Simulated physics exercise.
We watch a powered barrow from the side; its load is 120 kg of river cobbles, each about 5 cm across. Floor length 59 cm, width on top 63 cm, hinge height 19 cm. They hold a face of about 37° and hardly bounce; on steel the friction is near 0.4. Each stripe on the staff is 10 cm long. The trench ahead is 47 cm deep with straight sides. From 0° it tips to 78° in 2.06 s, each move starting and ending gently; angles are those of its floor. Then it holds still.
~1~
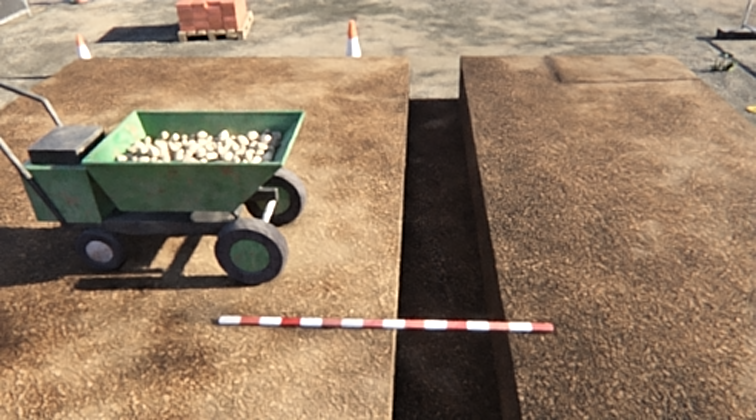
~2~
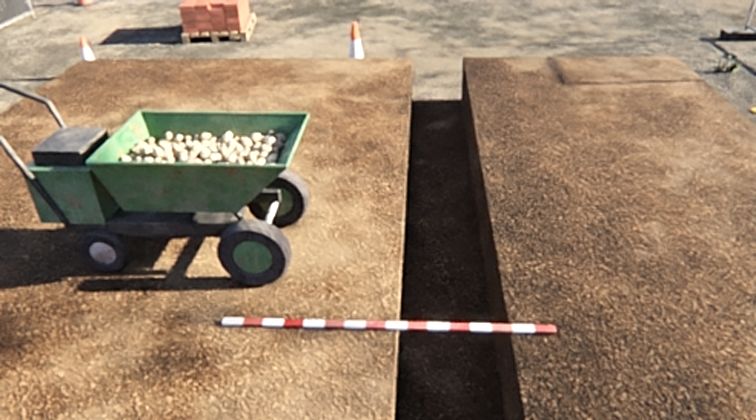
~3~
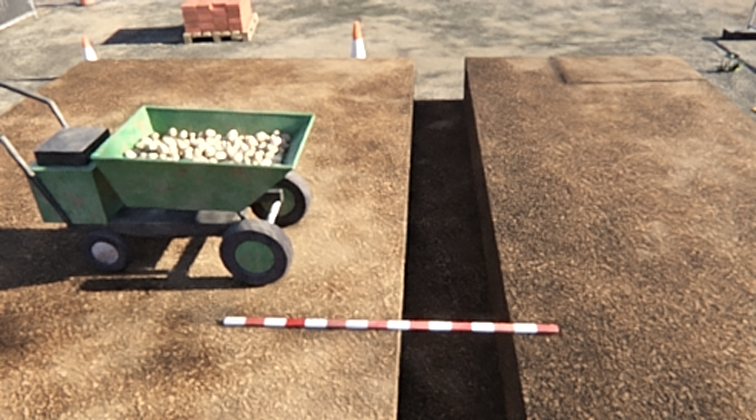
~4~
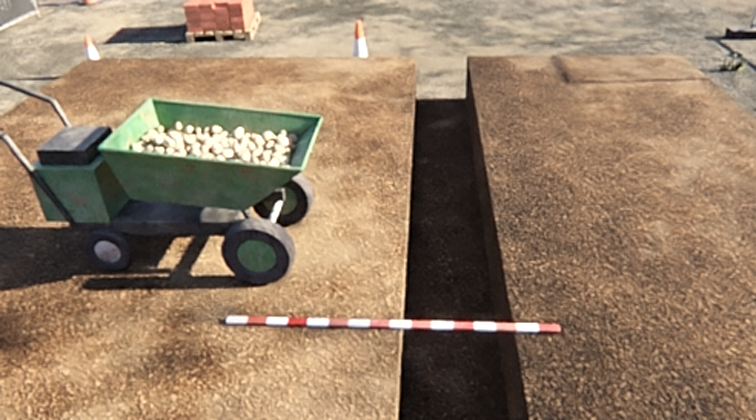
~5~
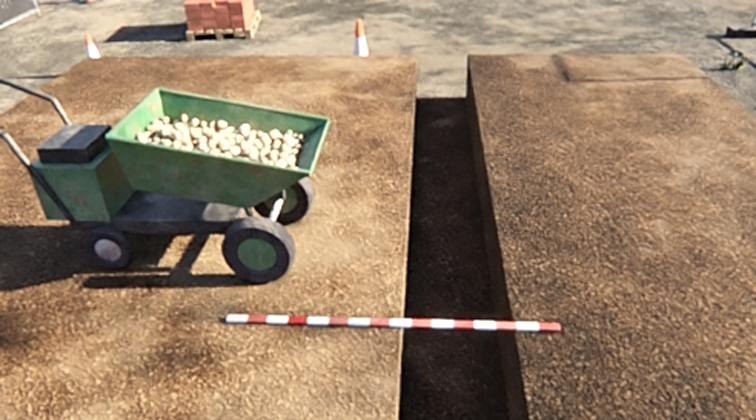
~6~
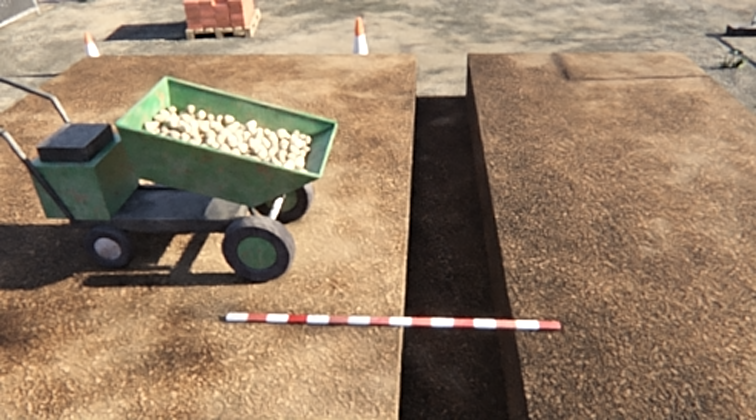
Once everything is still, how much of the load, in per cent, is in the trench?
Roughly 67 per cent ends in the trench.
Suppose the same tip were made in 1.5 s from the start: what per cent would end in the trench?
In that case some 65 per cent.
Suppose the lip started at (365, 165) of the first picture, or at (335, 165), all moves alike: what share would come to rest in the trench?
About 100 and 100 per cent.
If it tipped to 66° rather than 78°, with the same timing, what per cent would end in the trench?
It would be near 90 per cent.
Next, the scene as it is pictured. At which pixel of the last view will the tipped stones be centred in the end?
Near (453, 308).
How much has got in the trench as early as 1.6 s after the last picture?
Some 60 per cent.
Then, 0.9 s after the last picture the floor is at 66°, 96 % in the tray, 4 % short of the trench; the foremost stones are at (393, 239).
Then, 1.6 s after the last picture the floor is at 78°, 25 % in the tray, 16 % short of the trench, 59 % in the trench; the foremost stones are at (494, 318).
Then, 1.9 s after the last picture the floor is at 78°, 17 % in the tray, 17 % short of the trench, 65 % in the trench; the foremost stones are at (490, 293).
Then, 3.9 s after the last picture the floor is at 78°, 16 % in the tray, 18 % short of the trench, 67 % in the trench; the foremost stones are at (492, 304).
